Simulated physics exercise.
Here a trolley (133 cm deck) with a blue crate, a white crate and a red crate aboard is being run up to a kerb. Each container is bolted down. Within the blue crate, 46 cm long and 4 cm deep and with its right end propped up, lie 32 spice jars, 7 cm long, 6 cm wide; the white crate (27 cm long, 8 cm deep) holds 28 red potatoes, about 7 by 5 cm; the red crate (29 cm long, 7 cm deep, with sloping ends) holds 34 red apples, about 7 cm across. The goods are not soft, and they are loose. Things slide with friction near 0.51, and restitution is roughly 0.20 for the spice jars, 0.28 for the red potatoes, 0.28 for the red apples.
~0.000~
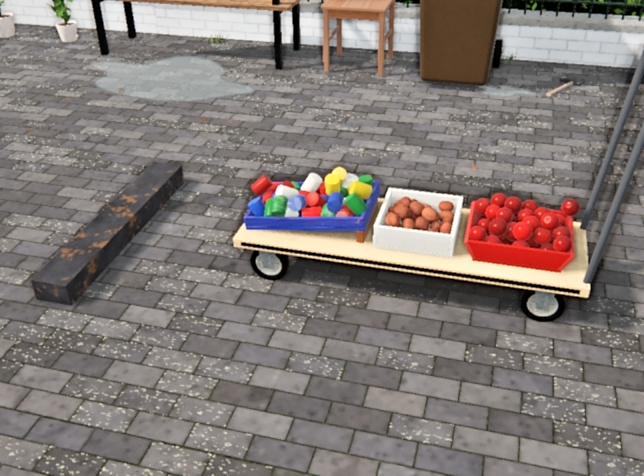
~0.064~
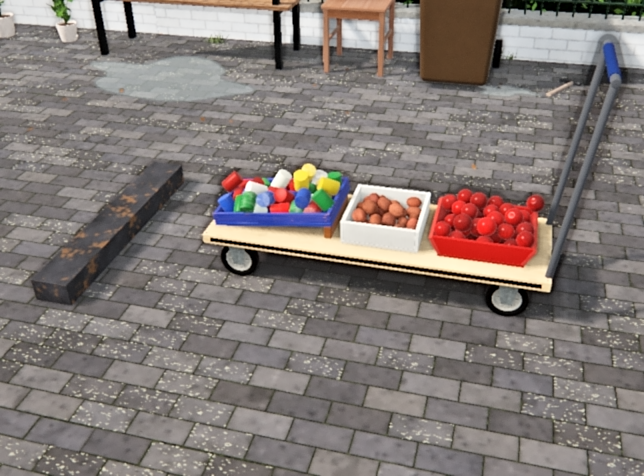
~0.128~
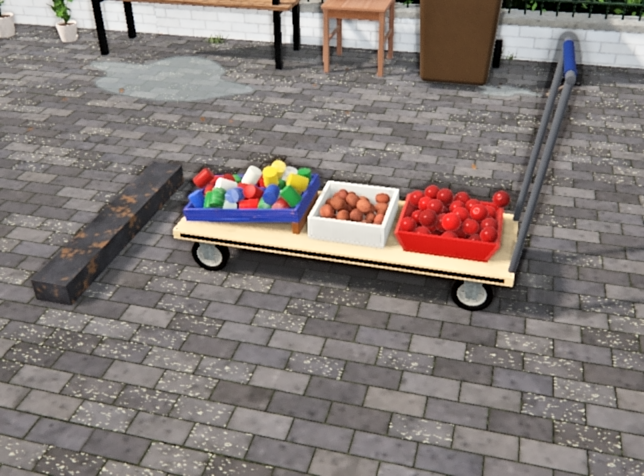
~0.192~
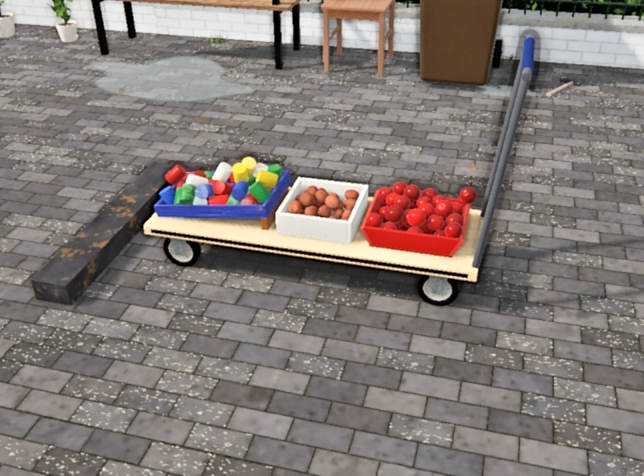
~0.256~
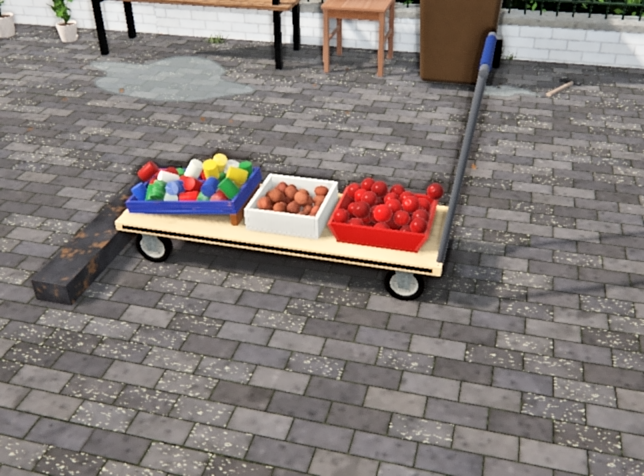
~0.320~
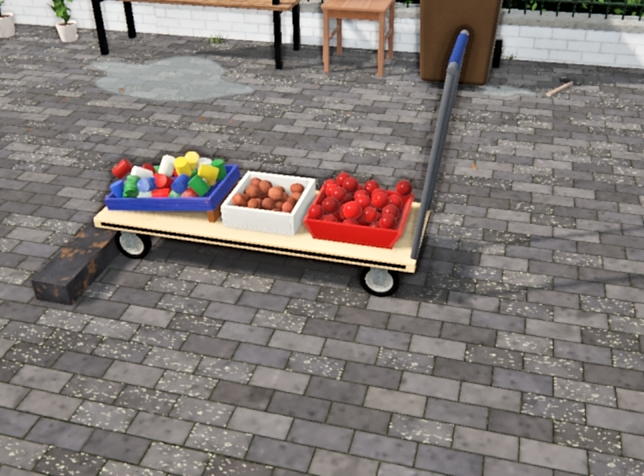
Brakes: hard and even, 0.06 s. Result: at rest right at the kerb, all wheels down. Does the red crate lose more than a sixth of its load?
Yes: Losses pass one sixth.
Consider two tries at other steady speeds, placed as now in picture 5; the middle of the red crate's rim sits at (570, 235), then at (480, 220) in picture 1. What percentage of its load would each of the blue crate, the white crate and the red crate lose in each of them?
For the blue crate it's 50 % and then 30 %, for the white crate 0 % and then 0 %, and for the red crate 40 % and then 0 %.
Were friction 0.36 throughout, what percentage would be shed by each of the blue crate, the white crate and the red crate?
Blue crate 30%, white crate 0%, red crate 30%.
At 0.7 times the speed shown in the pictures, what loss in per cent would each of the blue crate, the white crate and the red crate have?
In that case the blue crate sheds 20 per cent, the white crate 0 per cent and the red crate 10 per cent.
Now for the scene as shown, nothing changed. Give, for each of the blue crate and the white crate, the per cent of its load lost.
Blue crate: 45 %; white crate: 0 %.
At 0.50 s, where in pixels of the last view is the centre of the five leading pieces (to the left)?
Pixel (84, 188), give or take.
After 0.38 s, blue crate 30 in, 2 out, white crate 28 in, 0 out and red crate 34 in, 0 out.
After 0.50 s, blue crate 25 in, 7 out, white crate 28 in, 0 out and red crate 28 in, 6 out.
After 0.73 s, blue crate 19 in, 13 out, white crate 28 in, 0 out and red crate 25 in, 9 out.
Final count (at 1.23 s), blue crate 18 in, 14 out, white crate 28 in, 0 out and red crate 24 in, 10 out. Asked share, 10 of 34, 29 per cent.
